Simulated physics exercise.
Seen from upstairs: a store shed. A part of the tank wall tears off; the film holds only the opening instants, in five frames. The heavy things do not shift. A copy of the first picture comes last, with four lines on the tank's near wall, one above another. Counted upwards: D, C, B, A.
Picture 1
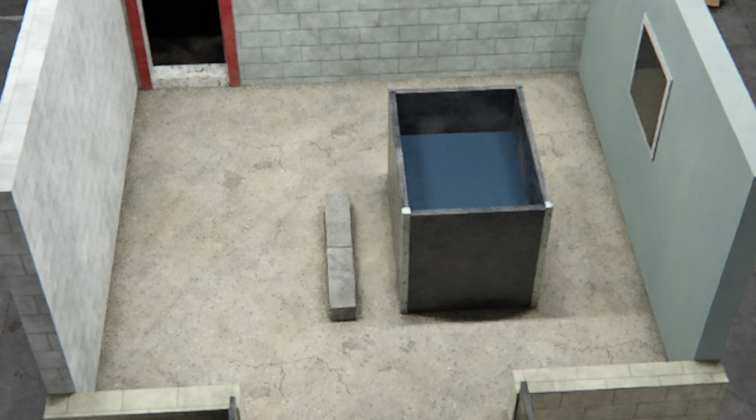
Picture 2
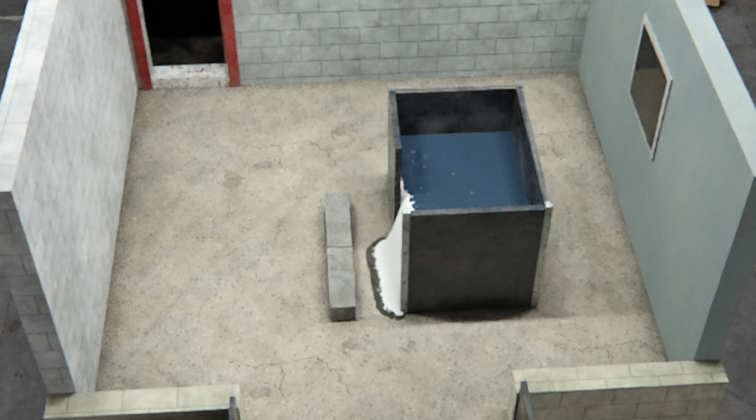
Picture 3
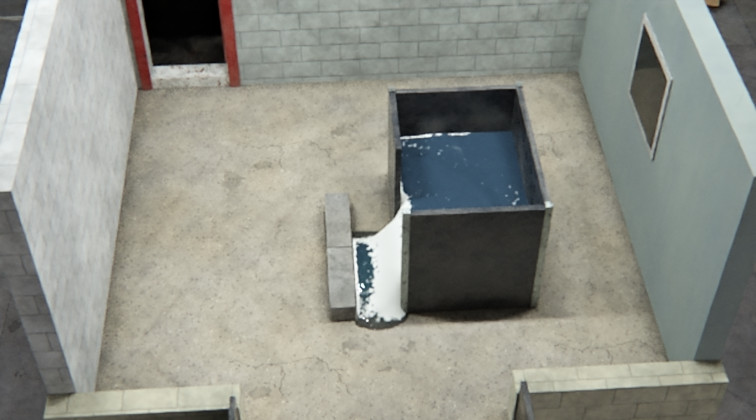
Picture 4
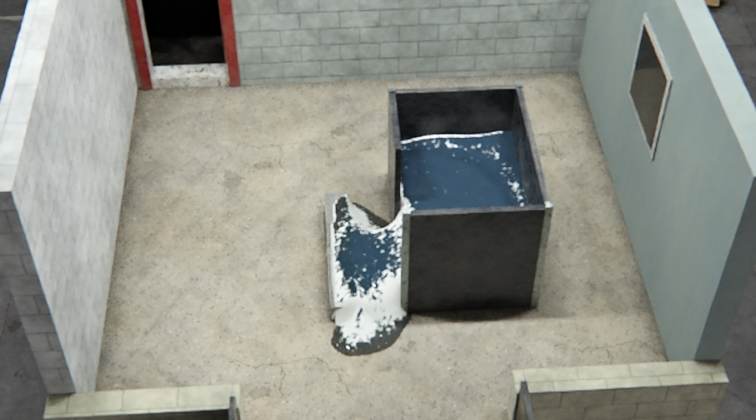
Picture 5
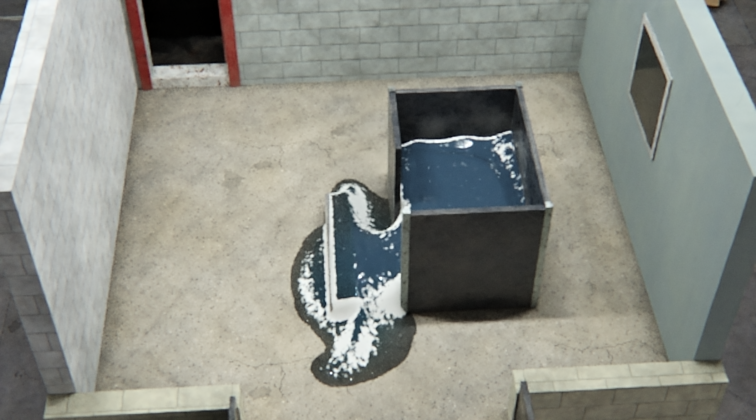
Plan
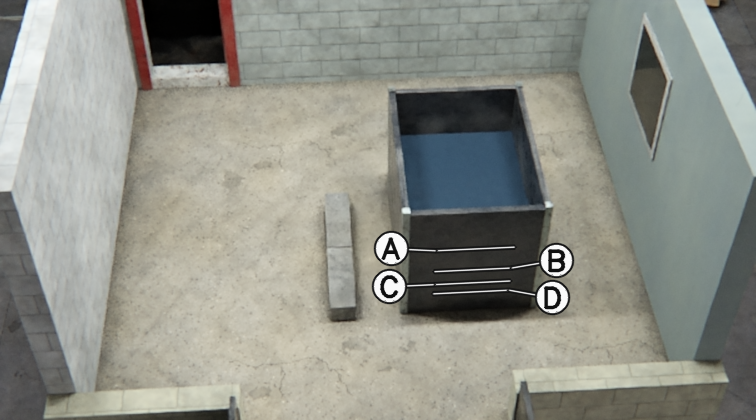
At first, dark blue water sits still in a black tank beside a low gray block inside a roofless shed with a red doorway. Water then pours from the tank's left side, foaming white against the block, before it washes over and around it, spreading a dark wet patch across the floor.
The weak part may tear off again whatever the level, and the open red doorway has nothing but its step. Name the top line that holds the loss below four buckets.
Take A.
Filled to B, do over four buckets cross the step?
No, that is safe.
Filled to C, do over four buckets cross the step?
No.
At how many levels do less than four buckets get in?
All of them.
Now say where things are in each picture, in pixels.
The first picture shows water in the tank at rest, its middle at (463, 189); foot of the red doorway at (192, 87); open gate at (377, 373).
The second picture shows front seen at (398, 293), 1 % of the ground wet.
The third picture shows front seen at (355, 238), 2 % of the ground wet.
The fourth picture shows front seen at (353, 207), 5 % of the ground wet.
The fifth picture shows front seen at (346, 185), 9 % of the ground wet.
On the marked copy, A at (475, 248); B at (473, 269); C at (472, 282); D at (471, 292); from the bottom up D, C, B, A.
With A, a splash gets over, under a bucket.
With B, nothing gets over.
With C, nothing gets over.
With D, nothing gets over.
